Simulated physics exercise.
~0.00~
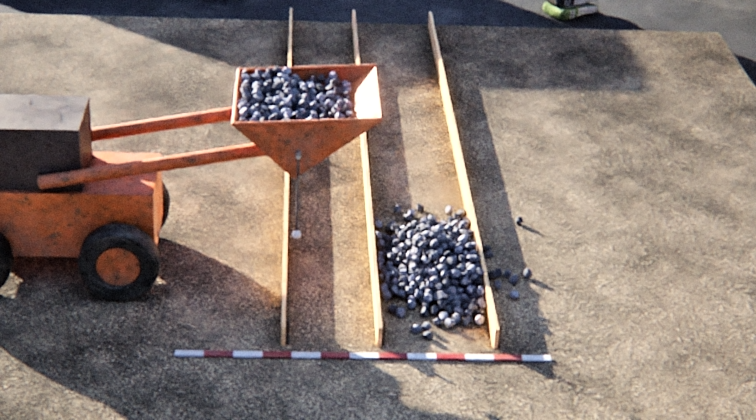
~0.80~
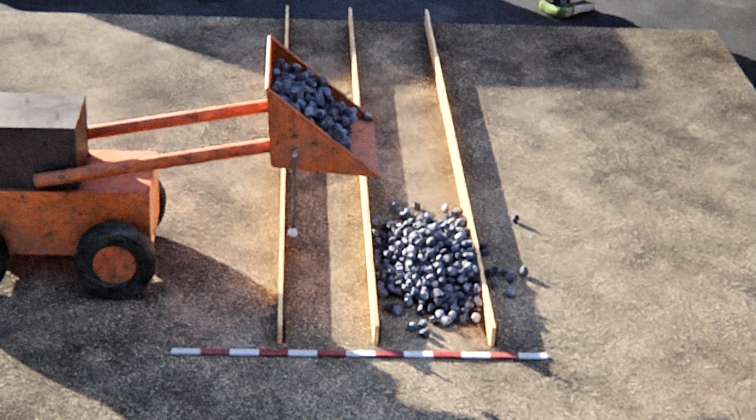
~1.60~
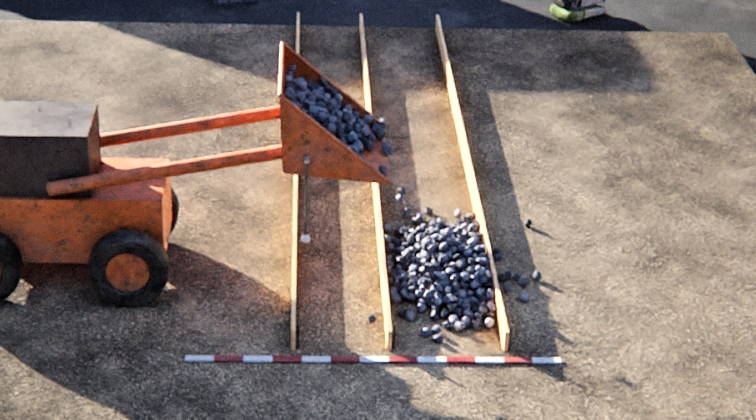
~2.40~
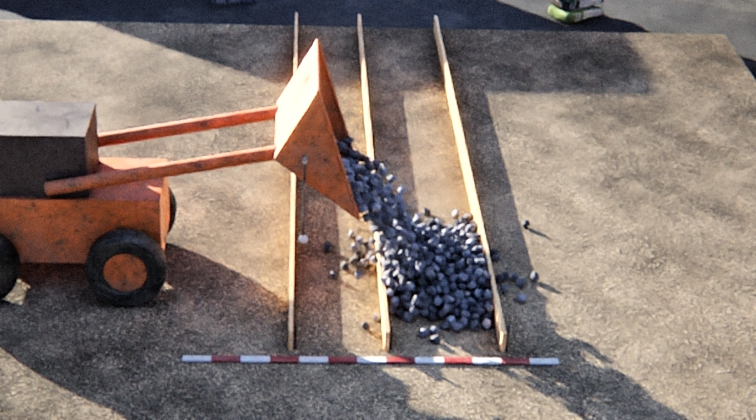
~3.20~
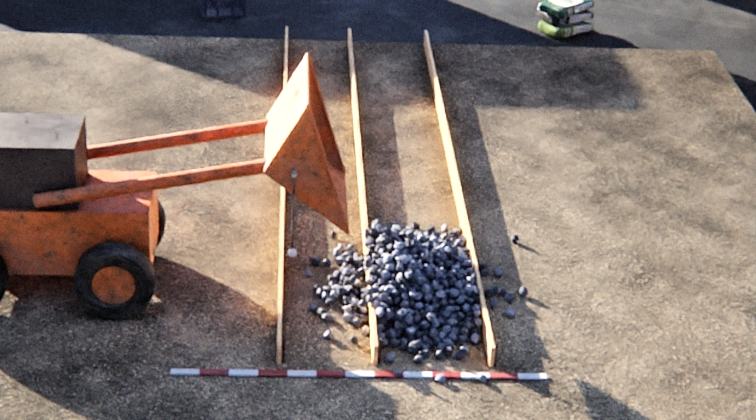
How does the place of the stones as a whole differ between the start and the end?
At the start the stones are split between the raised bucket and a pile in the right-hand bay. By the end they lie together on the ground, so their middle is lower and a little farther right, mostly in that bay with some spilled into the left-hand one.
